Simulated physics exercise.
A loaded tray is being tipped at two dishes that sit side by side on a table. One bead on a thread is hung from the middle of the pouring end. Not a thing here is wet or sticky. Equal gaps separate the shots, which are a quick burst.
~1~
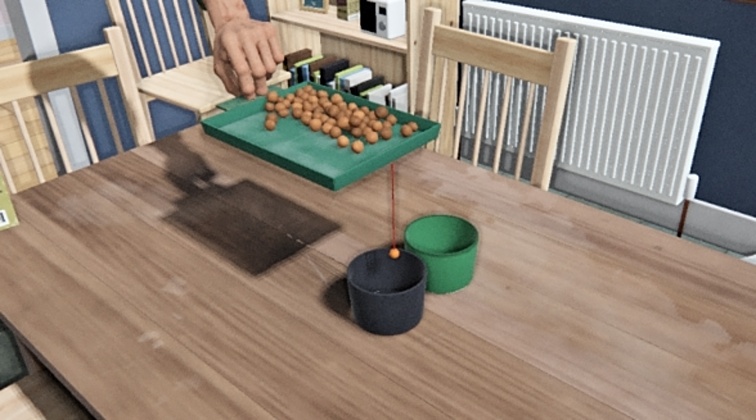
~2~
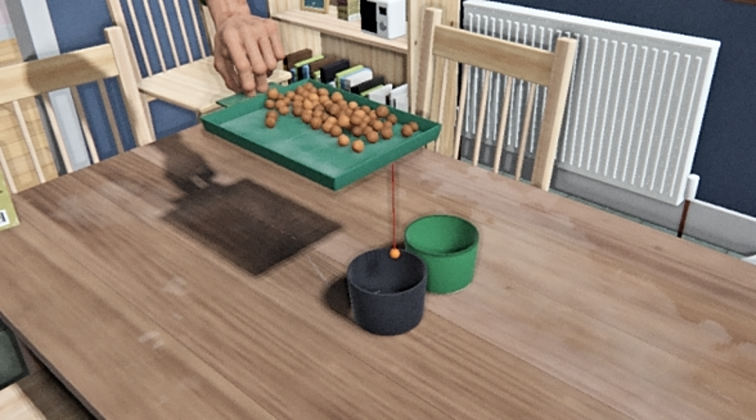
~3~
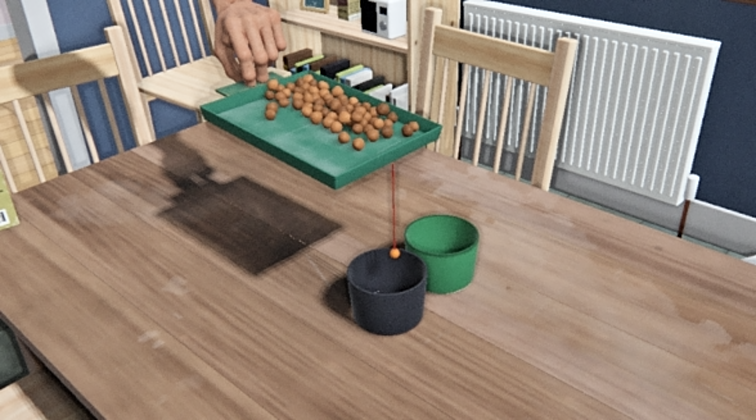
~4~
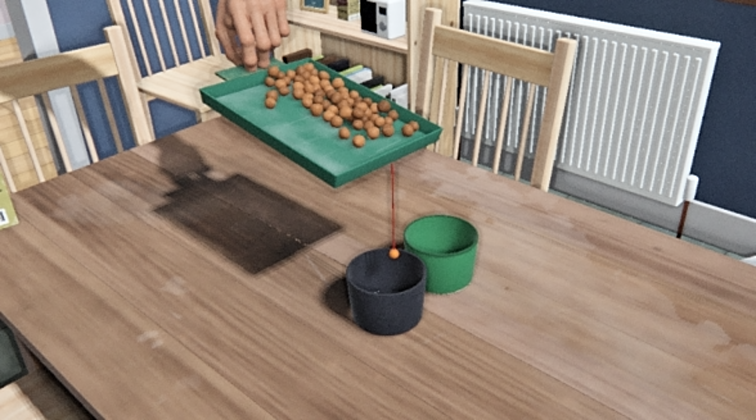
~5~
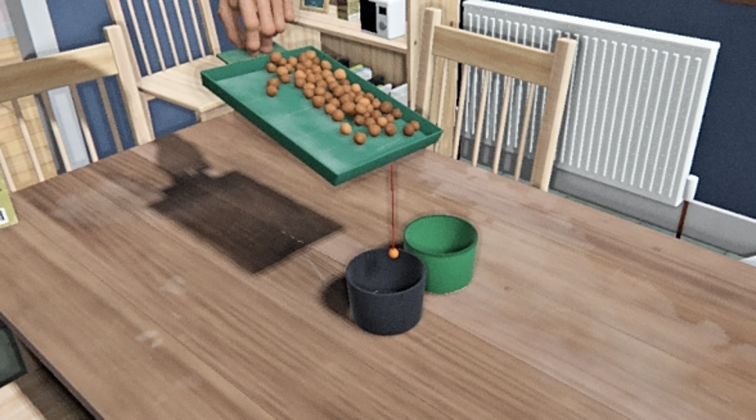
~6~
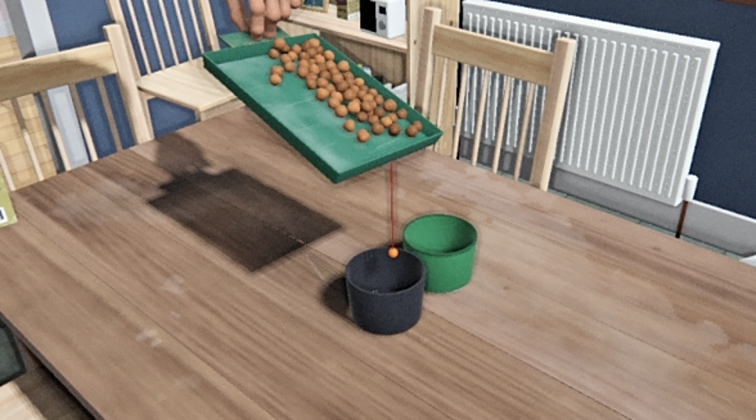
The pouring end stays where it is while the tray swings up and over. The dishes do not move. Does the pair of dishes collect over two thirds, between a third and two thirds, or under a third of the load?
Once it's all tipped, the dishes get not even a third of it.
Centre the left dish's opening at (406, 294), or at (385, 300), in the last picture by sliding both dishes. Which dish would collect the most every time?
Run 1: The one on the right side. Run 2: The one on the right side.
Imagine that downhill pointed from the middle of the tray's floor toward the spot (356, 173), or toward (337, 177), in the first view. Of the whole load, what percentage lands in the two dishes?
The first gives 10 %, the second 10 %.
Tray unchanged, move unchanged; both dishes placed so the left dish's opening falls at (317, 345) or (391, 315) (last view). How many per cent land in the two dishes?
It comes to near 0 per cent the first time and near 40 per cent the second time.
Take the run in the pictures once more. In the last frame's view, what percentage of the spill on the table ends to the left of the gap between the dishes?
Left share: Some 0 per cent.
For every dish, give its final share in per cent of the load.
The left dish holds 0 % and the right dish holds 20 %.
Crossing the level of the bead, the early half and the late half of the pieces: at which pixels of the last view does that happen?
First roughly (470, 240), then roughly (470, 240).
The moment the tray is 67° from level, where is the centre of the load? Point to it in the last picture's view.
Roughly (405, 108).
Just after the last frame, tray tipped steeply; almost all on the tray; just a few in the right dish; just a few in the air.
A moment on, tray tipped past a quarter turn; almost all on the tray; about a tenth in the right dish; just a few outside both.
Further on, tray tipped past a quarter turn; roughly a quarter in the right dish; the larger part outside both.
When it is over, tray tipped past a quarter turn; not one in the left dish; roughly a quarter in the right dish; the larger part outside both.
